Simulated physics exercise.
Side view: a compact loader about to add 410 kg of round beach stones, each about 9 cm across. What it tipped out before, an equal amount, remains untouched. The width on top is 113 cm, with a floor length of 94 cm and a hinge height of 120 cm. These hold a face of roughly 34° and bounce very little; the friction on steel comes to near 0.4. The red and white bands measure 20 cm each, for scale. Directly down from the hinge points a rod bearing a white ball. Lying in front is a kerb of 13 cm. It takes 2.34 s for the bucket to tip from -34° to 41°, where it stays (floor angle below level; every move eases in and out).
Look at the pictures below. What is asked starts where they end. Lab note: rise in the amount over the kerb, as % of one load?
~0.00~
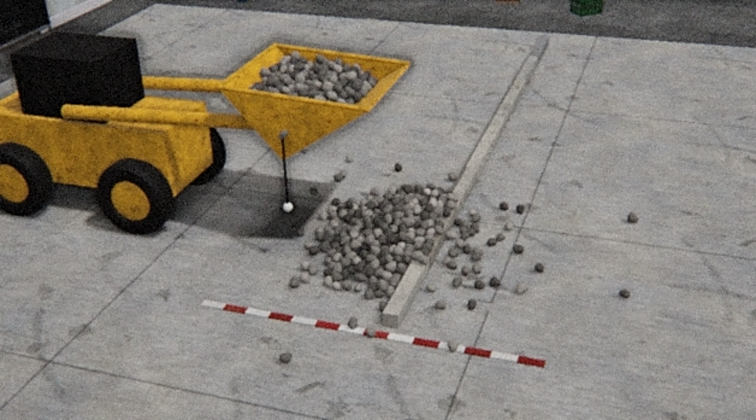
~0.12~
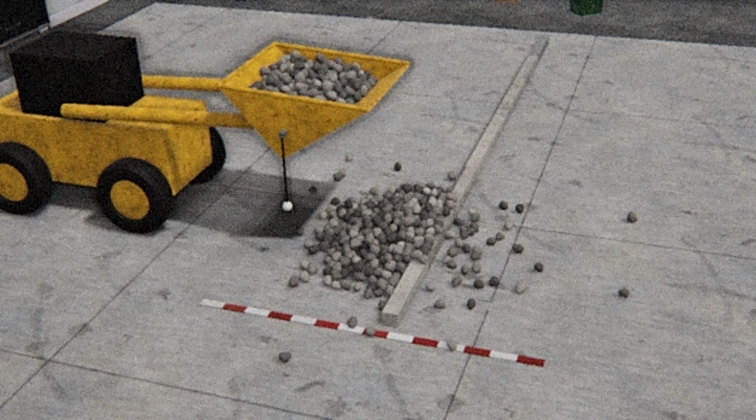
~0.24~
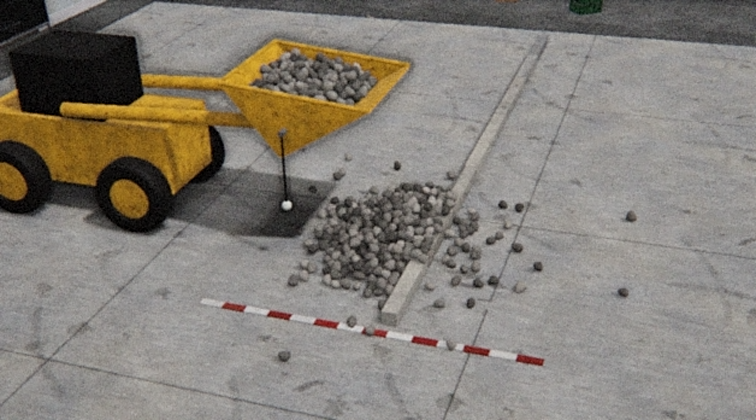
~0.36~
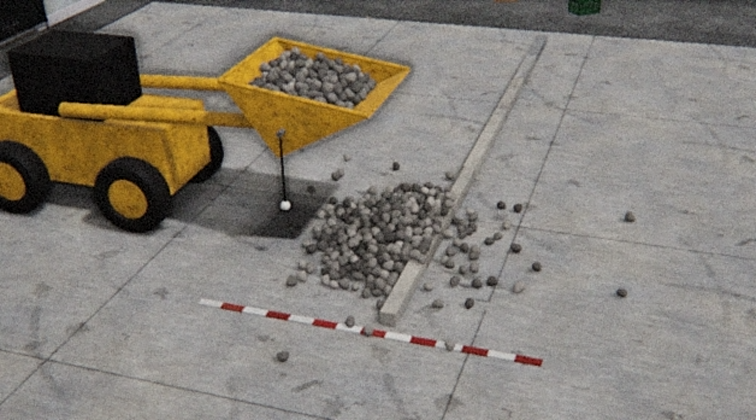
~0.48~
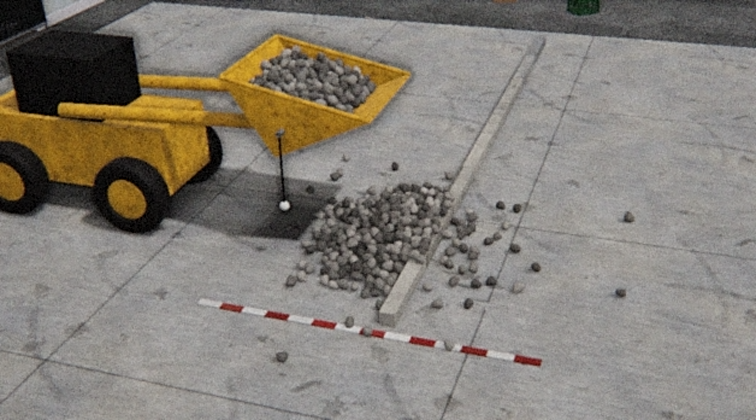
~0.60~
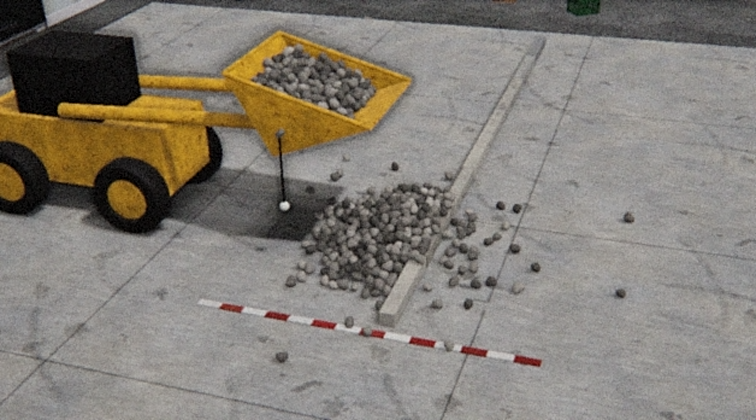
Approximately 32 %.
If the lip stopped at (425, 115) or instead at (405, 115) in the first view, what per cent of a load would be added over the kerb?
The first would add around 95 per cent, the second around 75 per cent.
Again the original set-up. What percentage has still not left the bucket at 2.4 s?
About 5 per cent.
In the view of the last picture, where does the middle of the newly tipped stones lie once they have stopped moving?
Roughly at (406, 227) in the last picture.
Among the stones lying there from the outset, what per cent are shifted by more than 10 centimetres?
Close to 20 per cent.
After 1.8 s the floor is at 29°; in per cent of one load, 83 in the bucket, 109 on this side of the kerb, 8 over the kerb; the foremost stones are at (542, 252).
After 2.4 s the floor is at 41°; in per cent of one load, 4 in the bucket, 170 on this side of the kerb, 26 over the kerb; the foremost stones are at (544, 255).
After 2.8 s the floor is at 41°; in per cent of one load, 0 in the bucket, 164 on this side of the kerb, 36 over the kerb; the foremost stones are at (555, 259).
After 5.6 s the floor is at 41°; in per cent of one load, 0 in the bucket, 160 on this side of the kerb, 40 over the kerb; the foremost stones are at (563, 261). Net gain over the kerb, 32.
